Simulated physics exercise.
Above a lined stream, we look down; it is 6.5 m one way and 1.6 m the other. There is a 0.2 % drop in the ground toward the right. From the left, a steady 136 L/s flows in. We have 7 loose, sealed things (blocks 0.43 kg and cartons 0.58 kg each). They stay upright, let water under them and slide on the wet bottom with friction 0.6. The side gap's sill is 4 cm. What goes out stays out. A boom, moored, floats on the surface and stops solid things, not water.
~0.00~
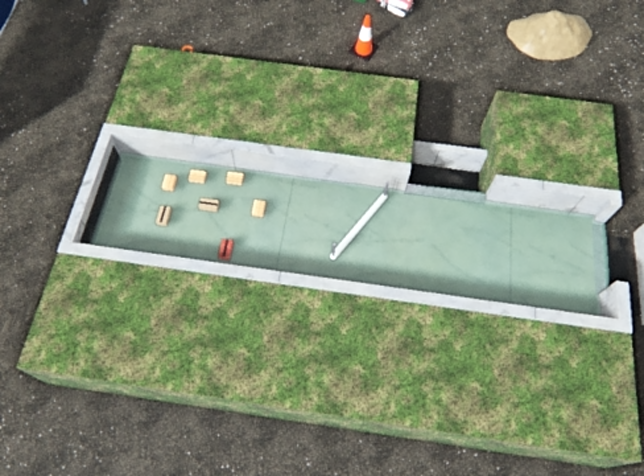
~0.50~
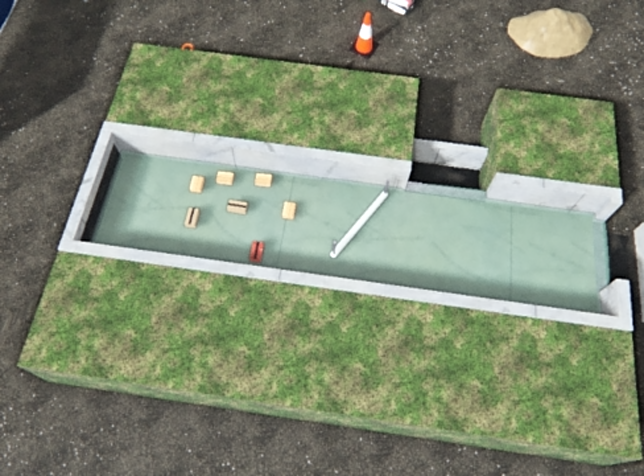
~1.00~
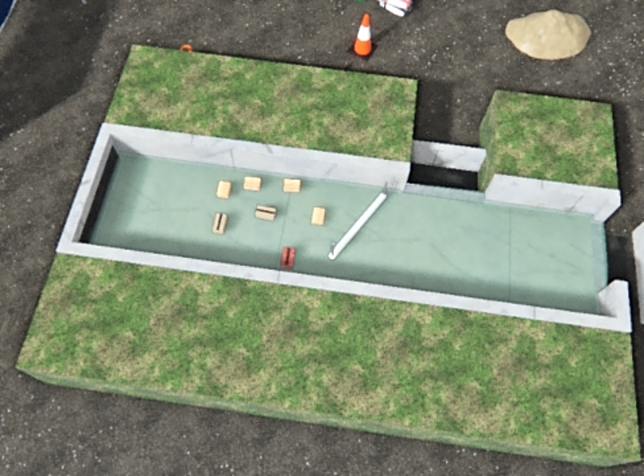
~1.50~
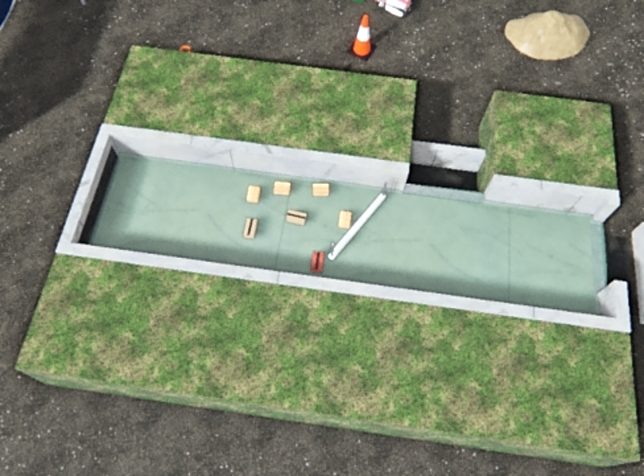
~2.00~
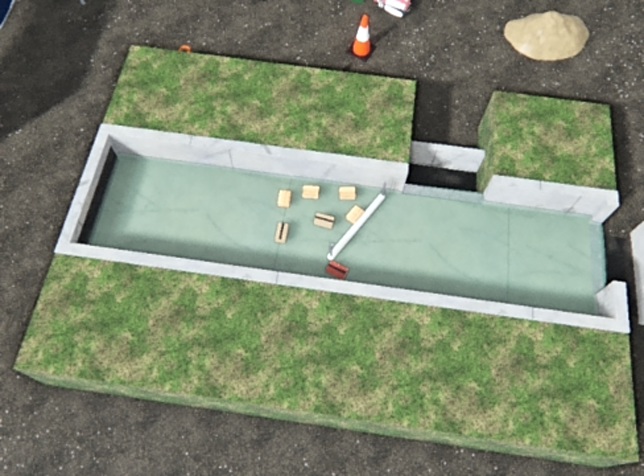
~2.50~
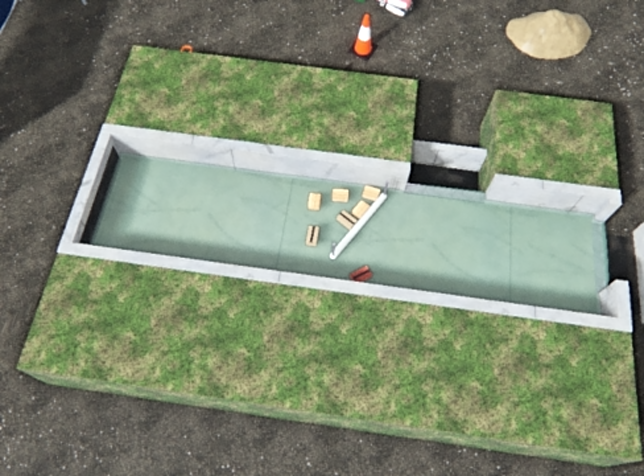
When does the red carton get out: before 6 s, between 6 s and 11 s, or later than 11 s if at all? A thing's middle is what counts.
Between 6 s and 11 s.
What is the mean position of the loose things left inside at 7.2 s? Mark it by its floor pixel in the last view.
Averaged position, last view: Near pixel (384, 221).
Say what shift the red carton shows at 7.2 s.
It is about 400 cm out of place by then.
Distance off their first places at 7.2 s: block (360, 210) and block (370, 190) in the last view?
So you get 140 cm for the one named first, 200 cm for the other.
After 3.5 s the red carton is near (409, 285), 2.4 m from its start, afloat; 0 of 7 are out; 7 afloat.
After 7.2 s the red carton is near (555, 302), 4.2 m from its start, afloat; 0 of 7 are out; 7 afloat.
After 12.0 s the red carton has gone out (at 9.1 s); 1 of 7 are out; 6 afloat.
After 16.0 s the red carton has gone out (at 9.1 s); 1 of 7 are out; 6 afloat.
